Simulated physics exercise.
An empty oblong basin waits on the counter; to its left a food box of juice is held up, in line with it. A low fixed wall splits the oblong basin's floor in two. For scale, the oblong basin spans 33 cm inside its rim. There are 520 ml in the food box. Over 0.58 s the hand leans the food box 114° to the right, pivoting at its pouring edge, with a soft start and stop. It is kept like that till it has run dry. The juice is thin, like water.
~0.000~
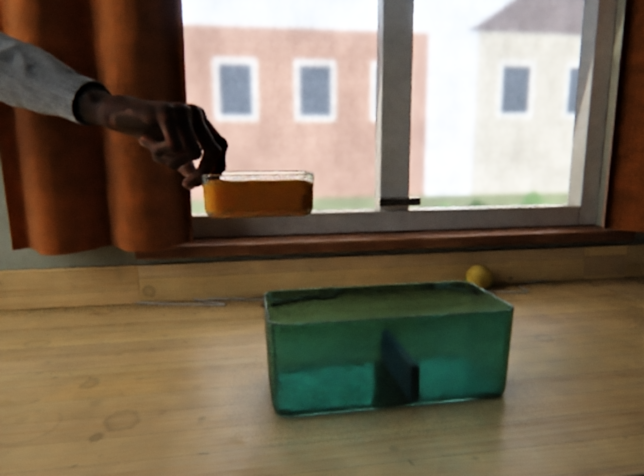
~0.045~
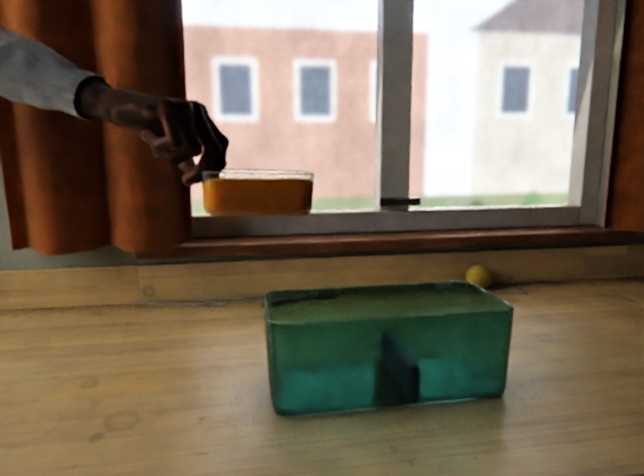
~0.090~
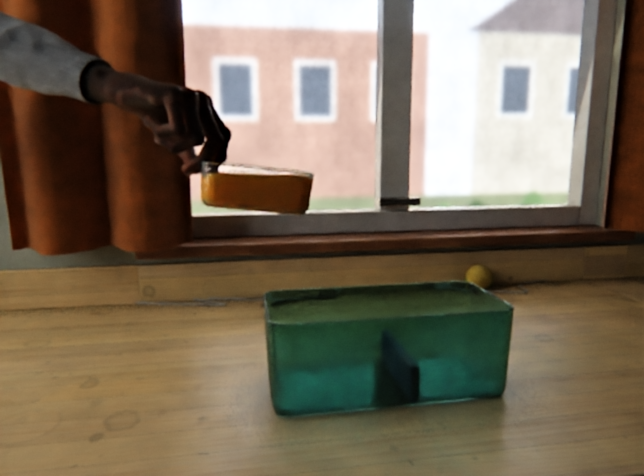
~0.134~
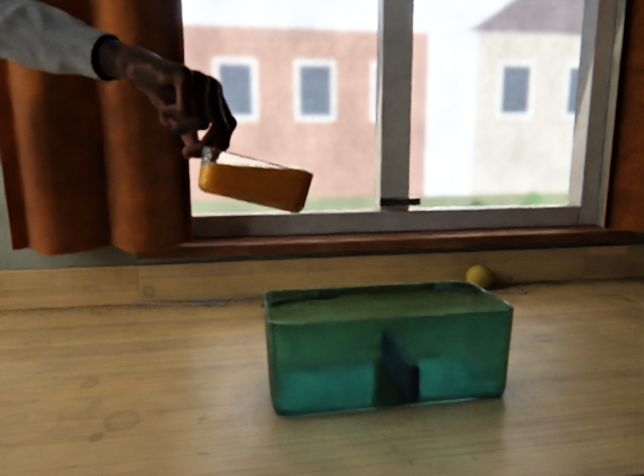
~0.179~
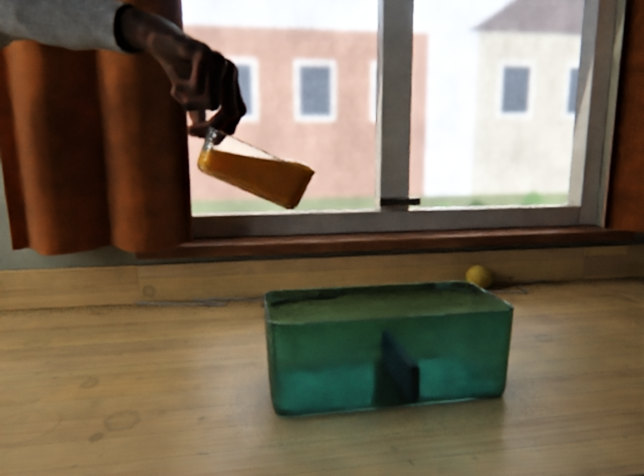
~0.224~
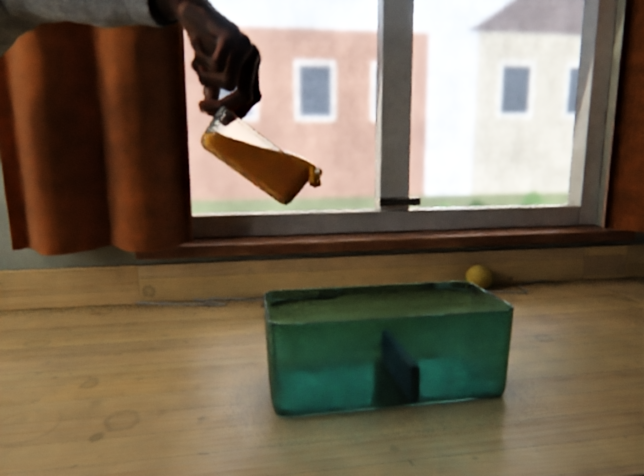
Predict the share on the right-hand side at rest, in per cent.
The far part has some 54 per cent.
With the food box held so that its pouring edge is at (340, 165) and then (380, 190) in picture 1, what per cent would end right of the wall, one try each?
First 70, then 70 per cent.
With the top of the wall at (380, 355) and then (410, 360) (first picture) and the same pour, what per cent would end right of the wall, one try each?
In turn about 65 and 40 per cent.
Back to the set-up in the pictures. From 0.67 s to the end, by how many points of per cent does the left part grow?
Some 18 per cent.
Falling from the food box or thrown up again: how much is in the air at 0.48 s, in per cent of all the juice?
About 76 per cent.
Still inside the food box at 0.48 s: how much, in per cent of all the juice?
Some 10 per cent.
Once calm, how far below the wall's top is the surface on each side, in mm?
Left about 44 mm, right about 36 mm.
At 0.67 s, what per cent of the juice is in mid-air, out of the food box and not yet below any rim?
About 7 per cent.
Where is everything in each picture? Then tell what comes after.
The first frame shows tilt 0°; pouring edge (309, 174); surface from (207, 180) to (307, 179); the oblong basin's rim runs from (267, 308) to (491, 295); the wall's top is at (399, 347).
The second frame shows tilt 2°; pouring edge (309, 174); surface from (207, 178) to (307, 177).
The third frame shows tilt 7°; pouring edge (309, 174); surface from (206, 174) to (306, 174).
The fourth frame shows tilt 14°; pouring edge (308, 174); surface from (206, 165) to (307, 169); 1 per cent is over the edge.
The fifth frame shows tilt 25°; pouring edge (308, 174); surface from (205, 151) to (302, 166); 5 per cent is over the edge.
The sixth frame shows tilt 37°; pouring edge (307, 174); surface from (206, 135) to (291, 155); 10 per cent is over the edge.
After 0.48 s the tilt is 106° and 10 per cent is still to pour, 14 is left of the wall and 0 right of it.
After 0.67 s the tilt is 114° and 0 per cent is still to pour, 21 is left of the wall and 72 right of it.
After 0.87 s the tilt is 114° and 0 per cent is still to pour, 36 is left of the wall and 54 right of it.
After 1.08 s the tilt is 114° and 0 per cent is still to pour, 38 is left of the wall and 54 right of it.
In the end 39 per cent lies left of the wall, 54 right of it and 7 outside.
